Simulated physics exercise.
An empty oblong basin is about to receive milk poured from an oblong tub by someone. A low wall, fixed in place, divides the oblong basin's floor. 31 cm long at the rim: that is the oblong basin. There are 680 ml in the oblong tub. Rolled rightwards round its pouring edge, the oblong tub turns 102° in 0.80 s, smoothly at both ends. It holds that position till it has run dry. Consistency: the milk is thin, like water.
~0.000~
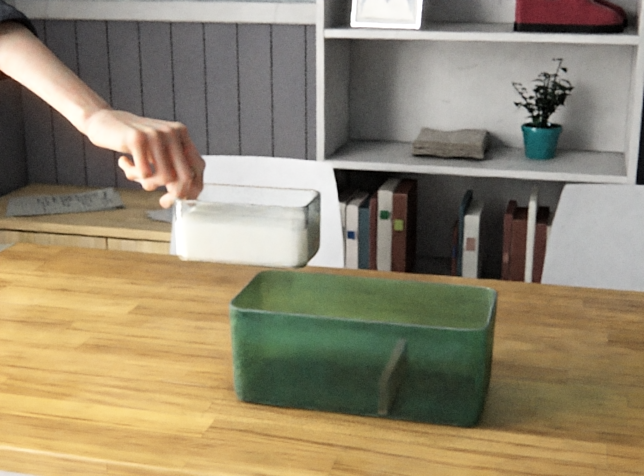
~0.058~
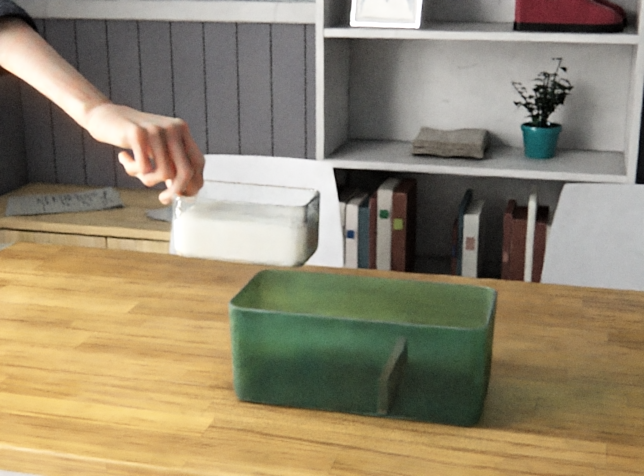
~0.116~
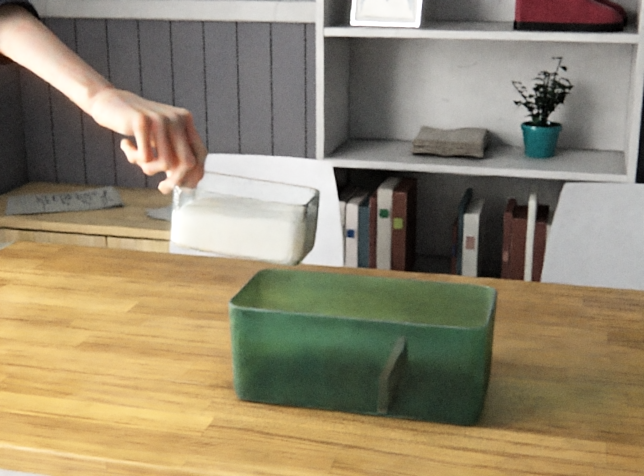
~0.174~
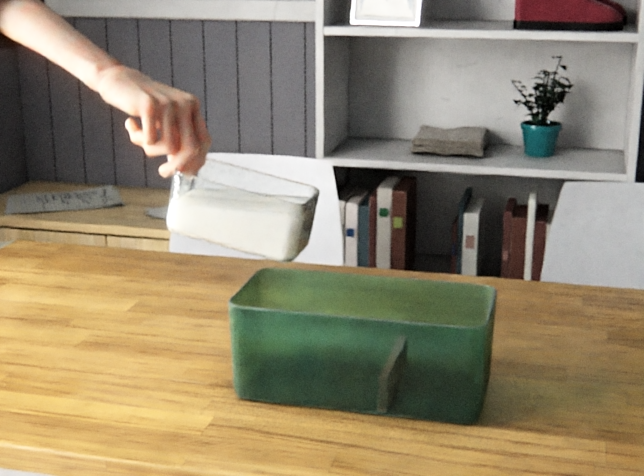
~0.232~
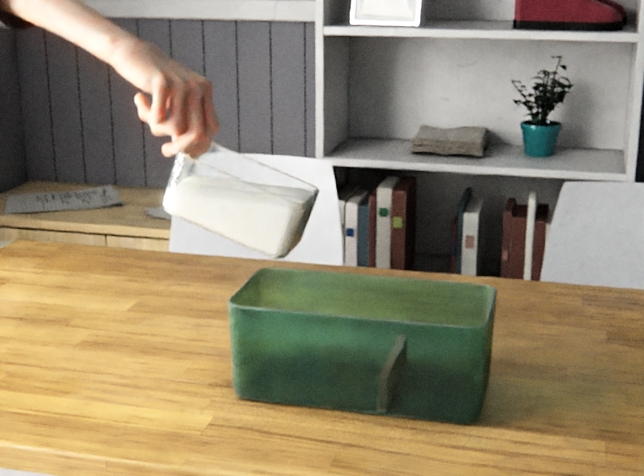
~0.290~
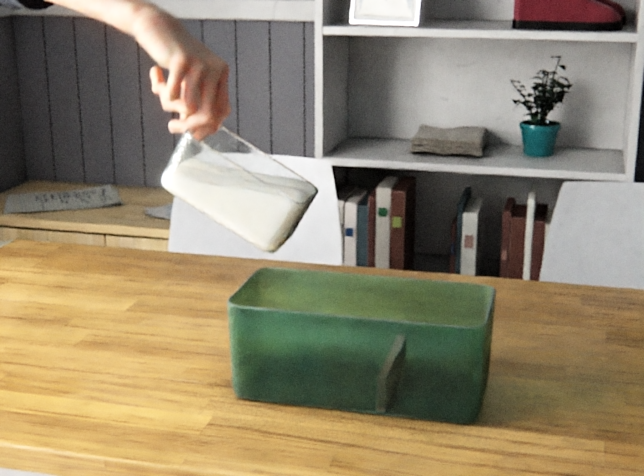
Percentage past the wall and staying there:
58 percent.
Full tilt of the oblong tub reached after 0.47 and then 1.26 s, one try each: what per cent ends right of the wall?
Result: 50 per cent, then 60 per cent.
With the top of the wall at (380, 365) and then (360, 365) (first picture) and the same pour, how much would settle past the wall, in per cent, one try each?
Roughly 65 per cent, then 75 per cent.
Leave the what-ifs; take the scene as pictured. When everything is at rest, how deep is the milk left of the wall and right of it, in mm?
I'd say close to 10 mm on the left, close to 26 mm on the right.
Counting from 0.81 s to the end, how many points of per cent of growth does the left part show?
26 %.
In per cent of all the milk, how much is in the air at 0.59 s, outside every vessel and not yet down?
Some 52 % is the figure.
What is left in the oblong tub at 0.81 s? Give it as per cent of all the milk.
Close to 7 percent of the total.
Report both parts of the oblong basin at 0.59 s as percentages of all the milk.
Lab note: Left near 12, right near 0.
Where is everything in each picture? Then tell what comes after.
Tilt 0°; pouring edge (313, 201); surface from (189, 211) to (313, 219); the oblong basin's rim runs from (245, 289) to (492, 310); the wall's top is at (394, 359), in the first picture.
Tilt 1°; pouring edge (313, 200); surface from (187, 209) to (313, 217), in the second picture.
Tilt 5°; pouring edge (313, 200); surface from (186, 204) to (311, 212), in the third picture.
Tilt 11°; pouring edge (312, 199); surface from (183, 195) to (310, 205), in the fourth picture.
Tilt 20°; pouring edge (312, 199); surface from (181, 181) to (311, 198), in the fifth picture.
Tilt 30°; pouring edge (310, 199); surface from (177, 165) to (312, 190), in the sixth picture.
After 0.59 s the tilt is 86° and 35 per cent is still to pour, 12 is left of the wall and 0 right of it.
After 0.81 s the tilt is 102° and 7 per cent is still to pour, 13 is left of the wall and 68 right of it.
After 1.05 s the tilt is 102° and 1 per cent is still to pour, 32 is left of the wall and 60 right of it.
After 1.30 s the tilt is 102° and 0 per cent is still to pour, 38 is left of the wall and 58 right of it.
In the end 38 per cent lies left of the wall, 58 right of it and 4 outside.
